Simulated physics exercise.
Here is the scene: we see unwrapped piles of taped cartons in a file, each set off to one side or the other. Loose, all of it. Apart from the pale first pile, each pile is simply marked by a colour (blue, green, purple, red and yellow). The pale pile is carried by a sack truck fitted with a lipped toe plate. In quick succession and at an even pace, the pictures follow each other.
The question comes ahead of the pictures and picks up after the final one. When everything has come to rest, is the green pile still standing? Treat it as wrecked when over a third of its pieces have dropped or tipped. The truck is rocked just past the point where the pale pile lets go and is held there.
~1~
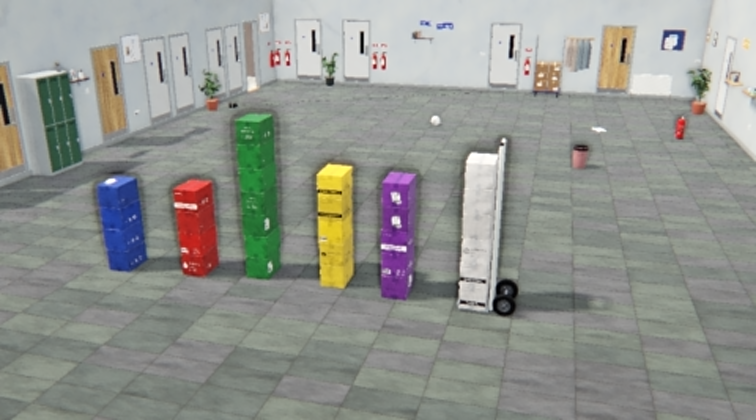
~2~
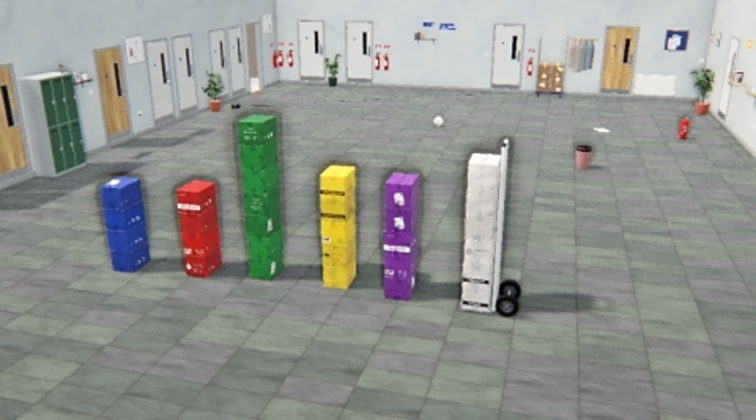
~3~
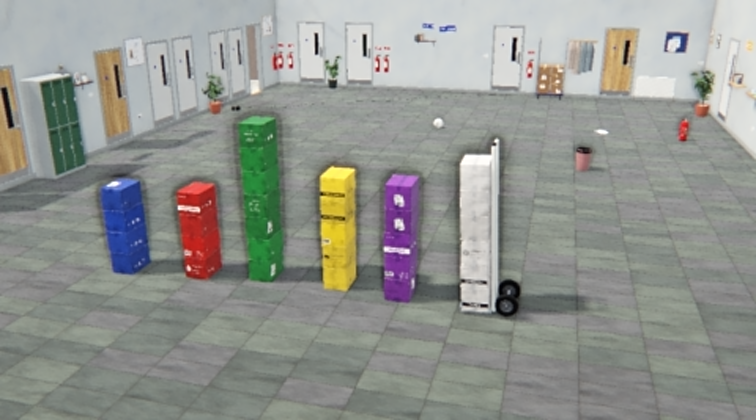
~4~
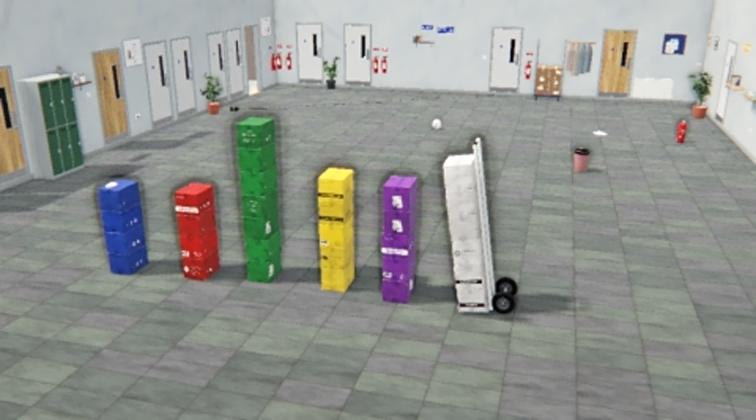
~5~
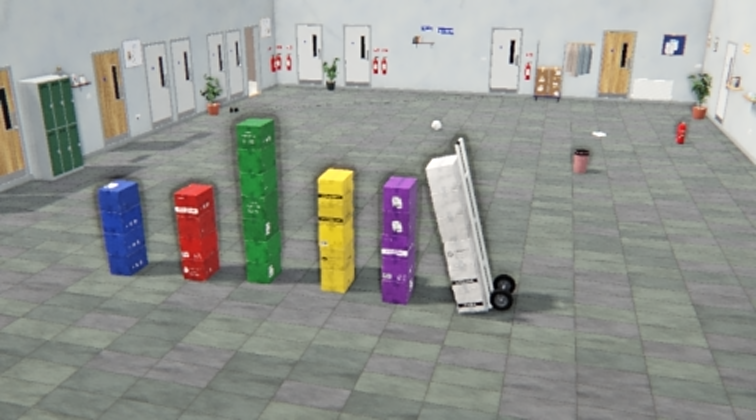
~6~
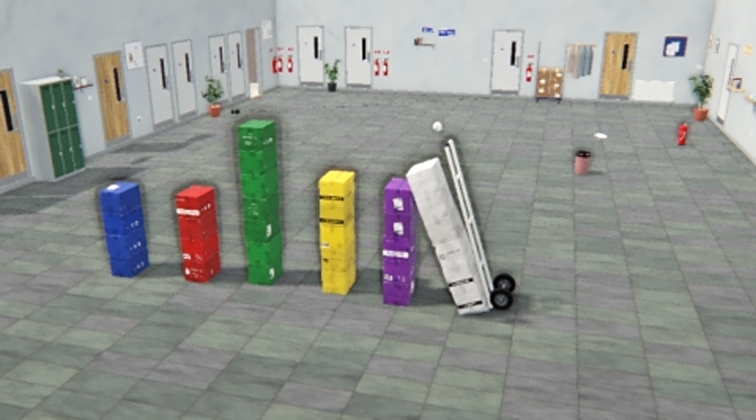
No.
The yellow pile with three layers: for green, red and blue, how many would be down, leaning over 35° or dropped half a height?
You'd end up with green at 6, red at 4 and blue at 4.
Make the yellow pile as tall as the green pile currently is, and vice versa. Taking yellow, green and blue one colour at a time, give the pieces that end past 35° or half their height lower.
Per pile: Yellow 7; green 5; blue 3.
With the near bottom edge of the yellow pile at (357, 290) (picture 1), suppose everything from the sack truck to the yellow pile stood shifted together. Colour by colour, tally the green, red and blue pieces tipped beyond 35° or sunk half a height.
I'd expect green at 6, red at 4 and blue at 4.
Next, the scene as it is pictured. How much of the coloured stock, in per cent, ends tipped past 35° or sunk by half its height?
Something like 95 in a hundred.
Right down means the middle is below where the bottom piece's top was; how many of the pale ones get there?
The pale count is 3.
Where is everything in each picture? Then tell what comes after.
In the first picture (places mark the middle of the side facing us), truck frame (499, 181) level; top green carton (248, 133); top yellow carton (330, 187); the rest undisturbed.
In the second picture, truck frame (502, 182) level; top green carton (250, 134).
In the third picture, truck frame (494, 182) rocked barely; top green carton (251, 136); the rest undisturbed.
In the fourth picture, truck frame (479, 180) rocked a little, top of the pale pile leaning a little; top green carton (249, 137); the rest undisturbed.
In the fifth picture, truck frame (464, 179) rocked a little, top of the pale pile leaning clearly; top green carton (249, 138); the rest undisturbed.
In the sixth picture, truck frame (456, 181) rocked clearly, top of the pale pile leaning clearly; top green carton (250, 140); top purple carton (397, 202); the rest undisturbed.
Soon after the last picture, 6 of the pale pile down; none of the 7 green cartons down (4 of 25 in all colours); top green carton unmoved; top yellow carton leaning clearly, half its height lower.
A little later, 6 of the pale pile down; 7 of the 7 green cartons down (20 of 25 in all colours); top green carton on its side; top purple carton on its side.
At rest, 6 of the pale pile down; 7 of the 7 green cartons down (24 of 25 in all colours); top green carton upside down; top red carton on its side. As the last picture would show them, middles, top green carton near (24, 238), top red carton near (108, 241).
